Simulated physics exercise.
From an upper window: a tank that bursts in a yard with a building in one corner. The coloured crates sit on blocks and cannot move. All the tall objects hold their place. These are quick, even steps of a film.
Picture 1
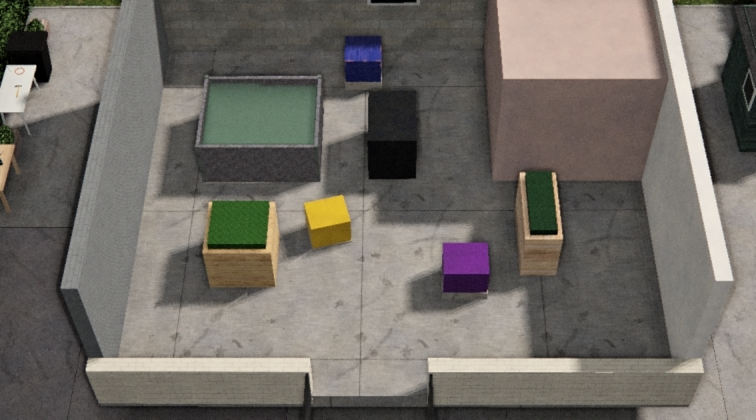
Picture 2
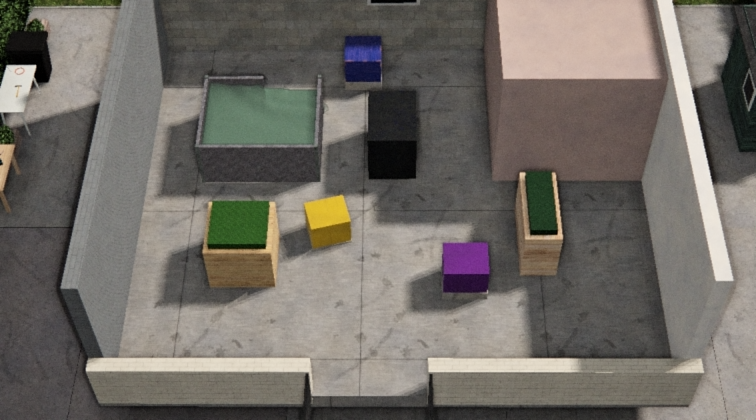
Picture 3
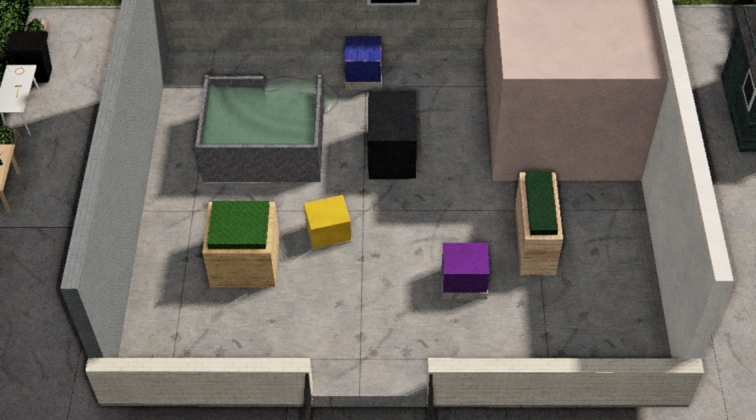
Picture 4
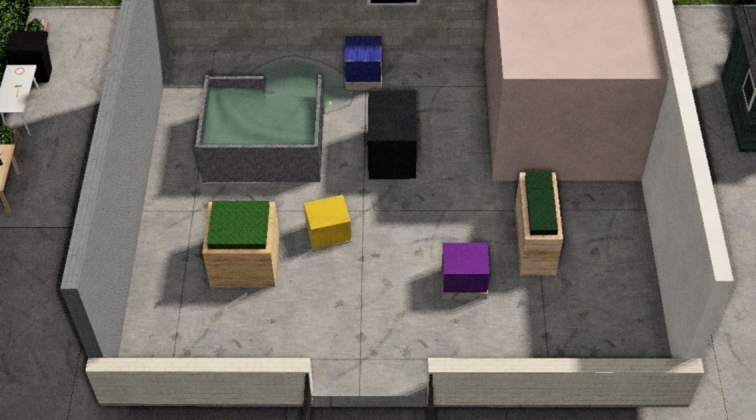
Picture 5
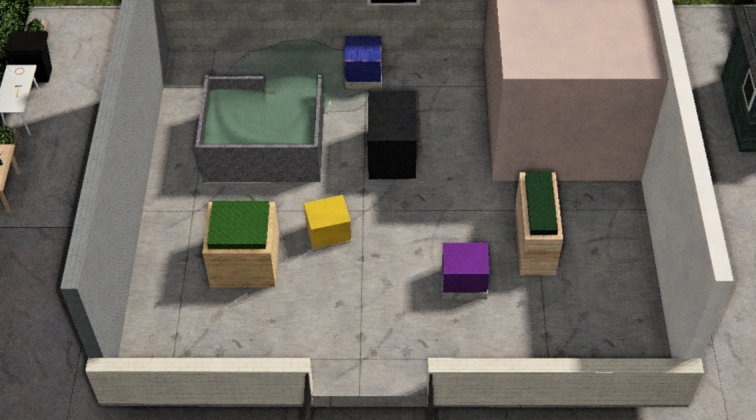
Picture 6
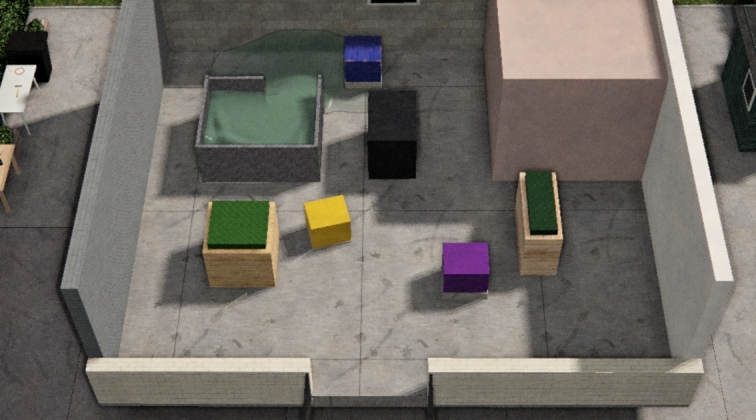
Green water fills an open grey tank at the upper left of a walled, paved yard, seen from high up. A blue box stands behind, a black block and yellow box near the middle, two planters and a purple box nearer, and a pinkish building at the back right. The tank's far side opens, and water pours out, spreading right towards the blue box and across the ground behind, while the camera stays still.
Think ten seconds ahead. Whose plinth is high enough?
In the end: The blue crate is soaked; the purple crate keeps dry; the yellow crate is soaked.
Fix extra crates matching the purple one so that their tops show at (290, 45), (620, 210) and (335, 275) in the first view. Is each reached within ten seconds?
In that order: Gets wet, keeps dry, remains dry.
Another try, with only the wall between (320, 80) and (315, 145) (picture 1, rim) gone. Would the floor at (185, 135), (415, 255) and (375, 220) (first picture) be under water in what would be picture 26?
One after the other: Free of water, wet, awash.
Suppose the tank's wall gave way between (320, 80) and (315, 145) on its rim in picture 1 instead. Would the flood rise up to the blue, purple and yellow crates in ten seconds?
The blue crate takes water, the purple crate is soaked, the yellow crate takes water.
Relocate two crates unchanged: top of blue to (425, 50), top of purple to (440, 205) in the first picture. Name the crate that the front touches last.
That is the yellow-painted one.
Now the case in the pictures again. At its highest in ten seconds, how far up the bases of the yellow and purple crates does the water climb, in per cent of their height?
About 170 and 80 per cent.
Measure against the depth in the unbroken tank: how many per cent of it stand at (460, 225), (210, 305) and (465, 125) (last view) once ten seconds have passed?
In that order: 4, 8 and 4 per cent.
A moment on, water covers 15 % of the floor; the blue crate water round its plinth, the purple crate not reached, the yellow crate not reached.
Next, water covers 20 % of the floor; the blue crate water round its plinth, the purple crate not reached, the yellow crate not reached.
Then, water covers 40 % of the floor; the blue crate water round its plinth, the purple crate not reached, the yellow crate not reached.
Later, water covers 70 % of the floor; the blue crate water round its plinth, the purple crate water round its plinth, the yellow crate water round its plinth.
In the end, water covers 85 % of the floor; the blue crate was topped, the purple crate stayed above the water, the yellow crate was topped.
